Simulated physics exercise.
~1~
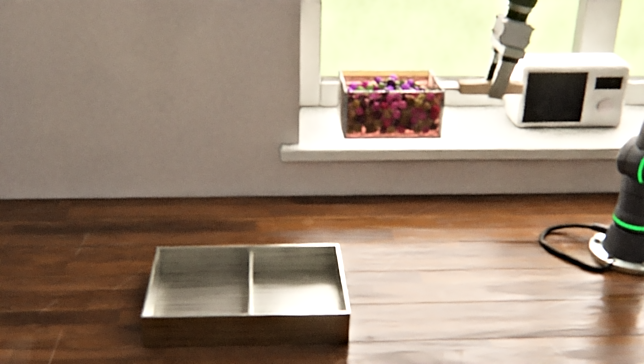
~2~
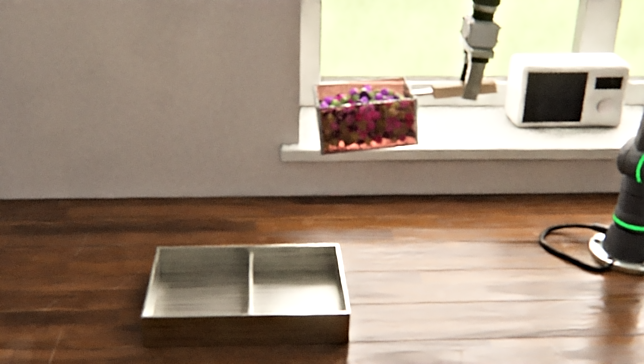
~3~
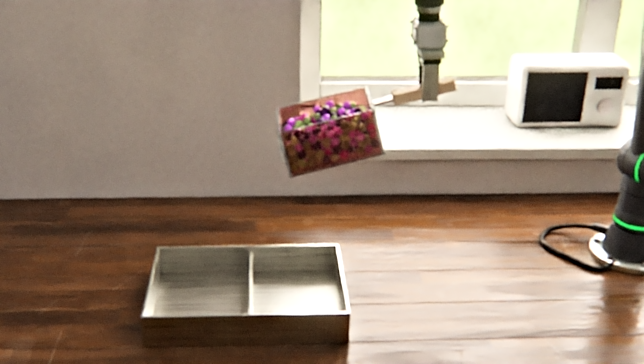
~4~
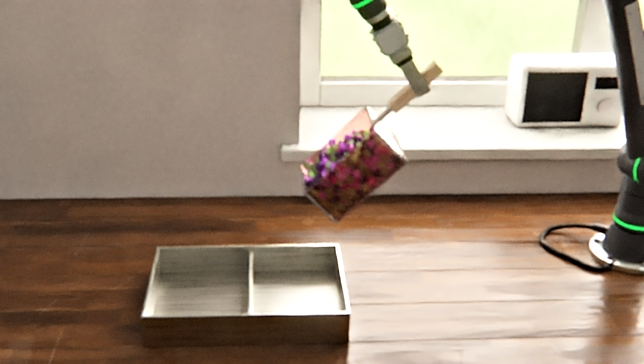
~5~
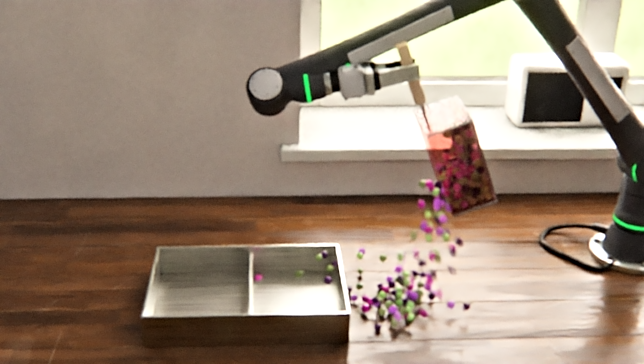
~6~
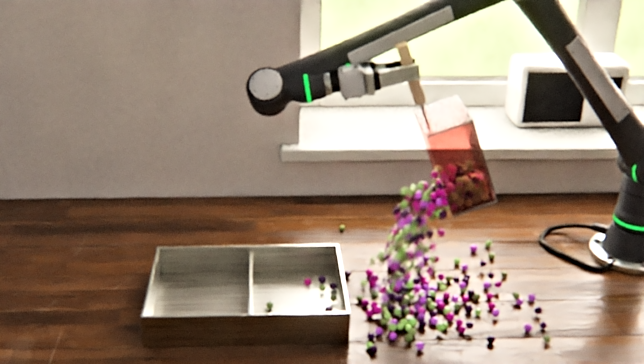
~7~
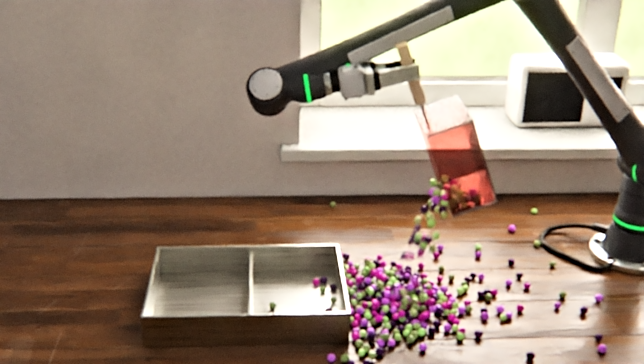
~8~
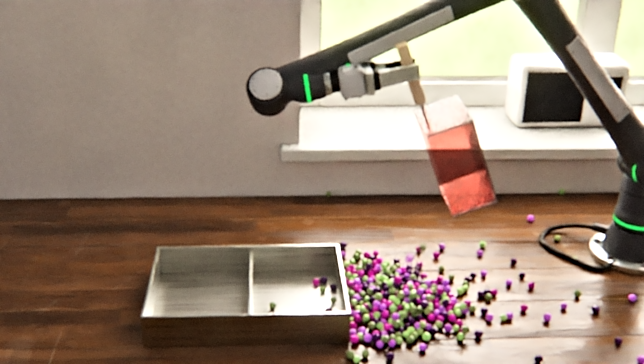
A robot arm tips a box of colourful sweets, spilling nearly all beside a divided tray.
